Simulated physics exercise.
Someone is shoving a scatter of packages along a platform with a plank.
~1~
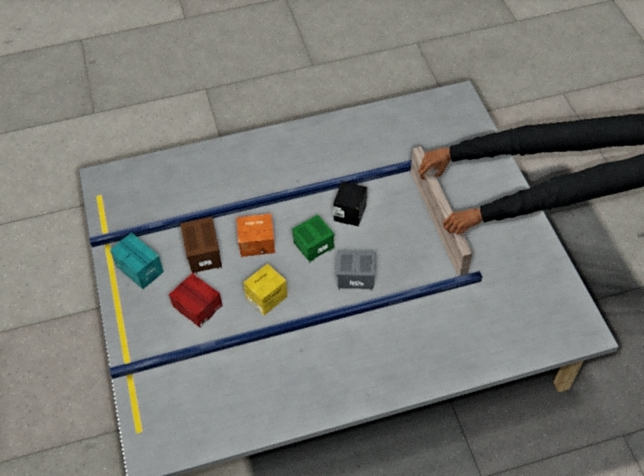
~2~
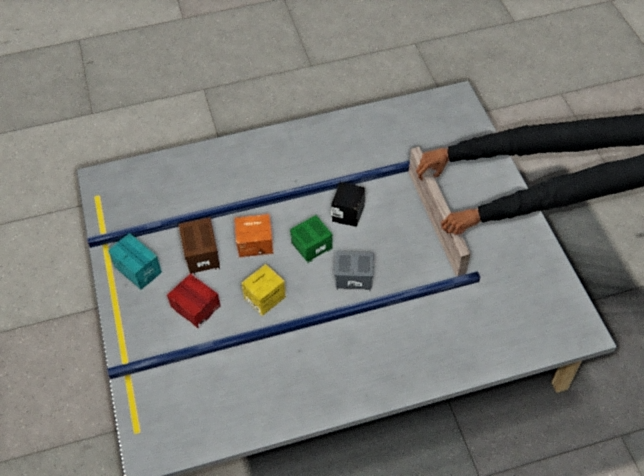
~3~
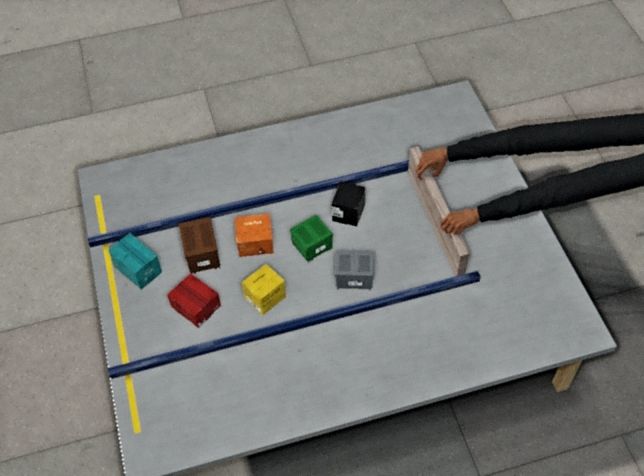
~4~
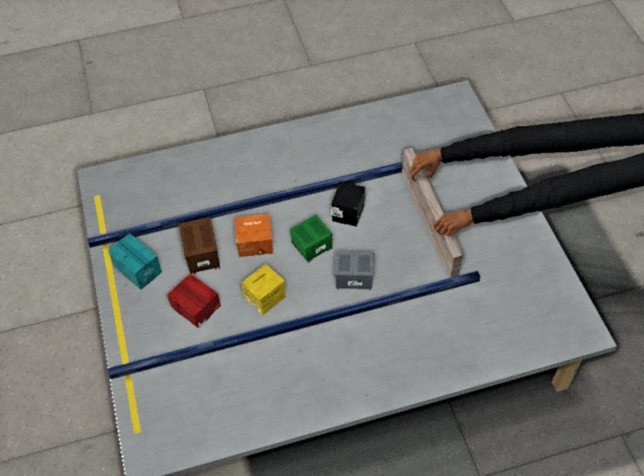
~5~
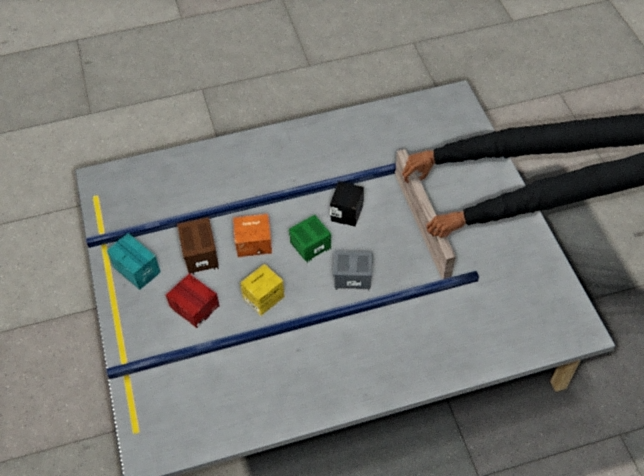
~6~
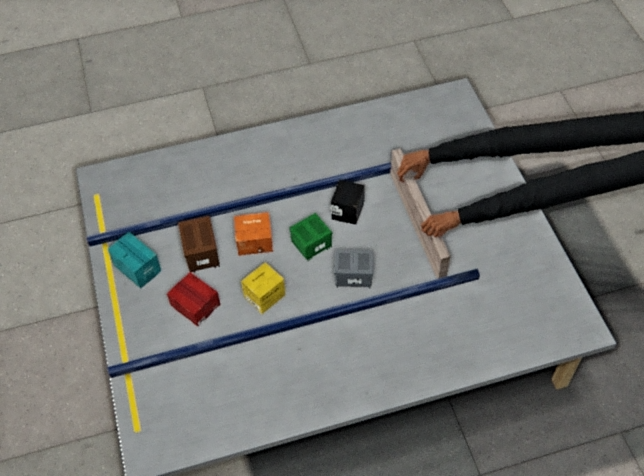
Two hands sliding a wooden plank slightly left between blue rails toward eight scattered, unmoving coloured boxes on a grey platform.
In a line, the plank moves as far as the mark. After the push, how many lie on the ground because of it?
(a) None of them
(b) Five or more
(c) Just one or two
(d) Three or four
b, five or more.
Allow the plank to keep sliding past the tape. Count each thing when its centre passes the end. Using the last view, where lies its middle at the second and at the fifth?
For the first, roughly (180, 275); for the next, roughly (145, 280).
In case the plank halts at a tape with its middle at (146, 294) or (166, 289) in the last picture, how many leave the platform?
First try 4, second try 3.
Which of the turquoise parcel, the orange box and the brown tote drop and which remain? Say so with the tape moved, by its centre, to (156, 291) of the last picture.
Lab note: Turquoise parcel comes off; orange box is safe; brown tote comes off.
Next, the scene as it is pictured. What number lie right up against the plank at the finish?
2 of them.
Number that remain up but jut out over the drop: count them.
It's 2.
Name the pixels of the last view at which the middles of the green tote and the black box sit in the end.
Around (99, 308) and around (92, 264).
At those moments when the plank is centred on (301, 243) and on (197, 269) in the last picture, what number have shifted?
At that stage 5; at the next, 8.
Early on, none off yet; turquoise parcel at rest near (135, 260); red parcel at rest near (194, 299); brown tote at rest near (200, 245).
A while later, none off yet; turquoise parcel travelled a little near (129, 261); red parcel travelled about its own width near (167, 302); brown tote travelled about its own width near (165, 256).
Further along, one off so far; turquoise parcel down on the ground near (71, 334); red parcel travelled well along near (93, 313); brown tote travelled well along near (87, 273).
Finally, the number that fall off is five or more; lost, grey tote, orange box, yellow box, brown tote, red parcel and turquoise parcel.
